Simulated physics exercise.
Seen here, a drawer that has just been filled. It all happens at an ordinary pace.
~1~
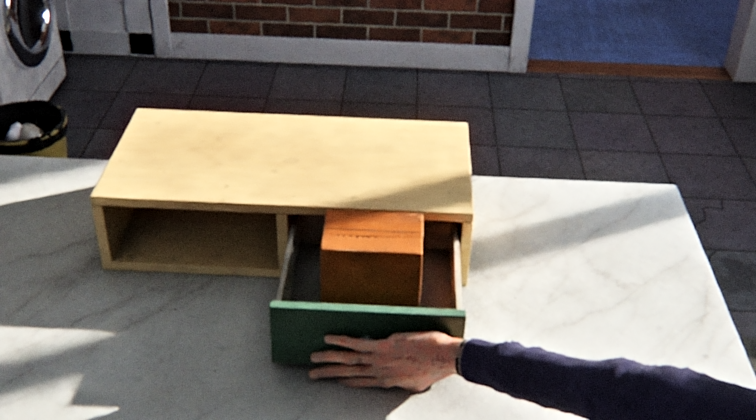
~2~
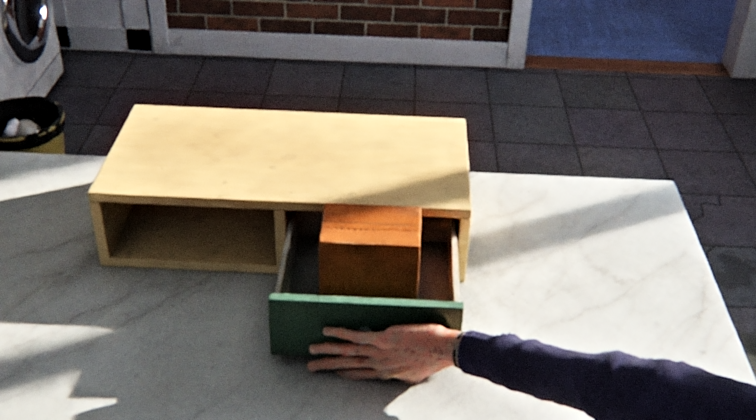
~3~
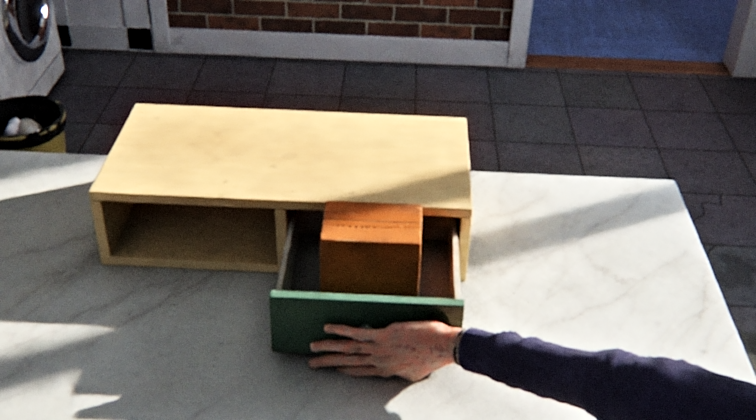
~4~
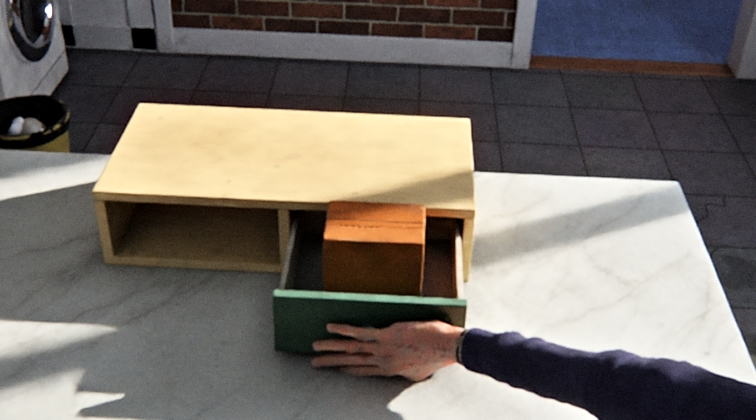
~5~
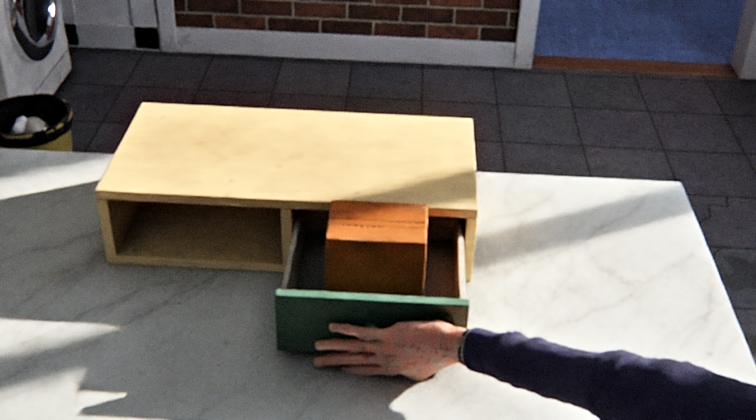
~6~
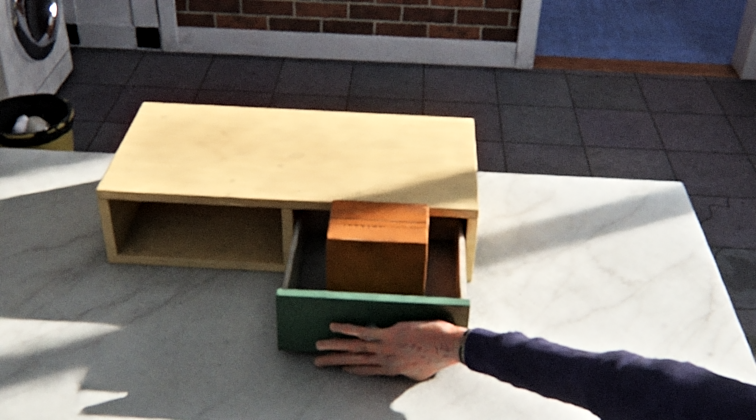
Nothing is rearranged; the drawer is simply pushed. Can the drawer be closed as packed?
What happens is that the drawer remains partly out.
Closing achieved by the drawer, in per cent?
I'd say it makes it some 40 per cent of the way.
Then, 0.30 s on from there, drawer starting in.
Then, 0.44 s on from there, drawer about half in.
In the end, the drawer jams.
